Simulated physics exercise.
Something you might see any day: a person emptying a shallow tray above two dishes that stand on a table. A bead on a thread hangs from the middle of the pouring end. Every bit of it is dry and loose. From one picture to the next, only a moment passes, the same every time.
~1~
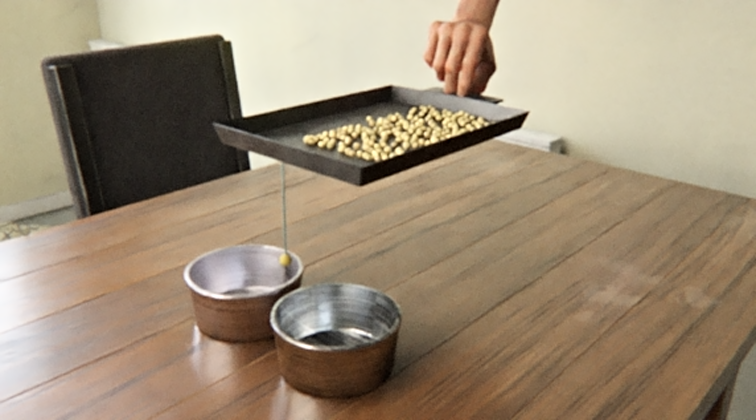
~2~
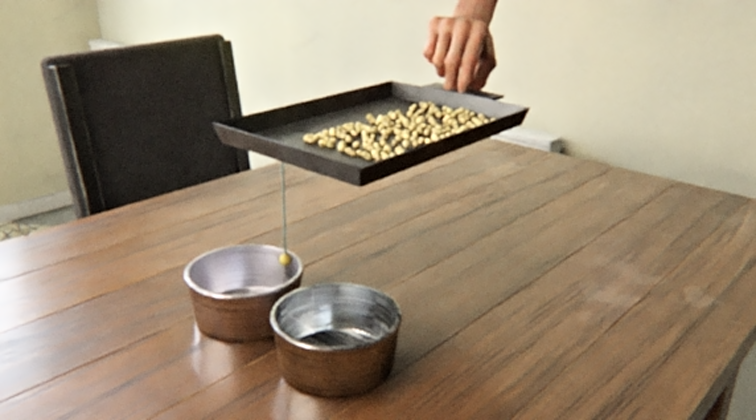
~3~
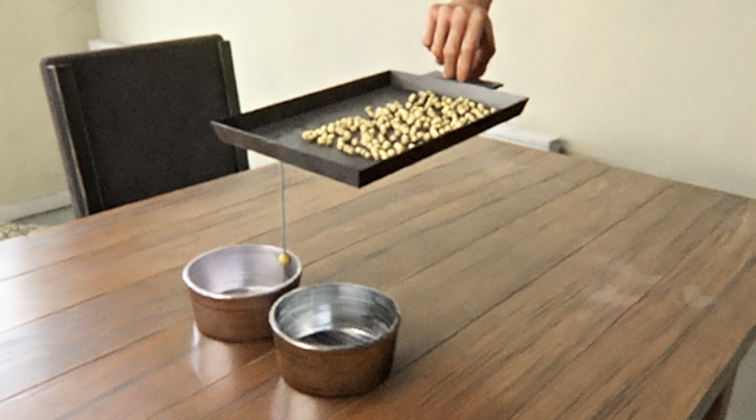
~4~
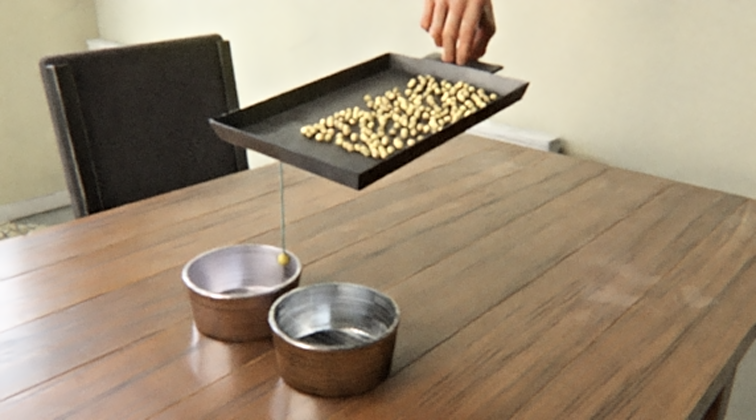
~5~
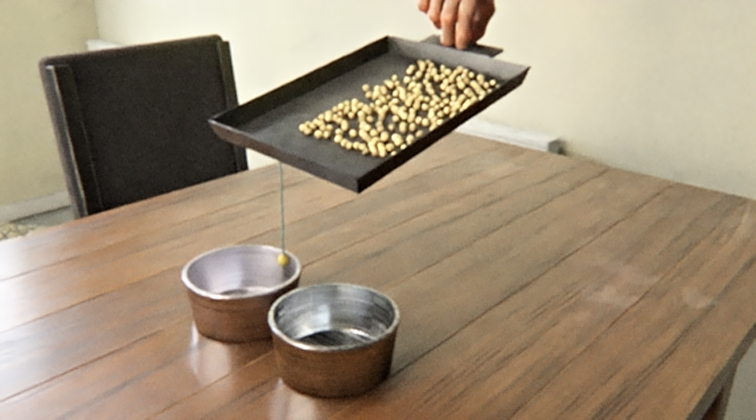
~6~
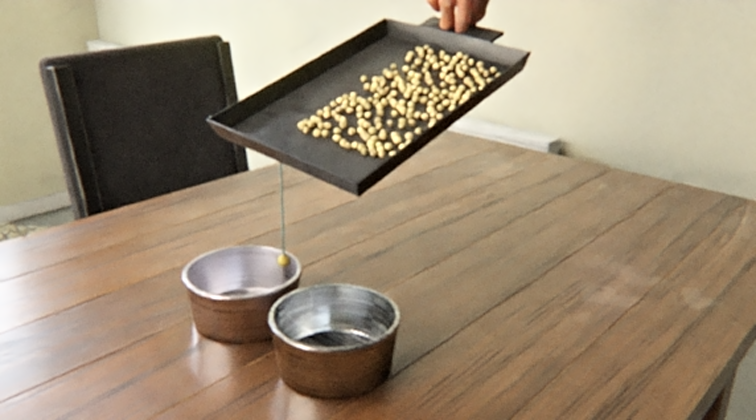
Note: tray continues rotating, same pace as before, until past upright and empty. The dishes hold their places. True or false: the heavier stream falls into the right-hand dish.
True.
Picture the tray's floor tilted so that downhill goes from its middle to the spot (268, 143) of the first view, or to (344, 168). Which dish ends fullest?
The leftmost dish, then the rightmost dish.
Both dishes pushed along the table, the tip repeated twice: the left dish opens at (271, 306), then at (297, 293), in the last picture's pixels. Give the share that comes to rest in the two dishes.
60 %, 70 %.
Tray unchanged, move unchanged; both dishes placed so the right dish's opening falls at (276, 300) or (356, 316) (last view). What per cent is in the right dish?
First position: Some 40 %; second position: Some 80 %.
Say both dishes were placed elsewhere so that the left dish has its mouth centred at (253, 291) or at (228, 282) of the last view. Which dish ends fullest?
First try: The rightmost dish. Second try: The rightmost dish.
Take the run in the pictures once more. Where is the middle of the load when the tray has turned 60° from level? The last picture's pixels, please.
Mark it at roughly (337, 179) in the final frame.
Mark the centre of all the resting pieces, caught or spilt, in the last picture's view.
I'd say the middle ends up at about (334, 362).
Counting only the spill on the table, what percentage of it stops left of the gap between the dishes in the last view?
Reading: Around 90 %.
Soon, tray tipped steeply; most on the tray; a stray few in the right dish; a stray few outside both; a small part in the air.
A while on, tray tipped right over; about a third on the tray; about a third in the right dish; a small part outside both; about a quarter in the air.
Towards the end, tray tipped past a quarter turn; nearly all in the right dish; a stray few in the left dish; a small part outside both.
Finally, tray tipped past a quarter turn; nearly all in the right dish; a stray few in the left dish; a small part outside both.
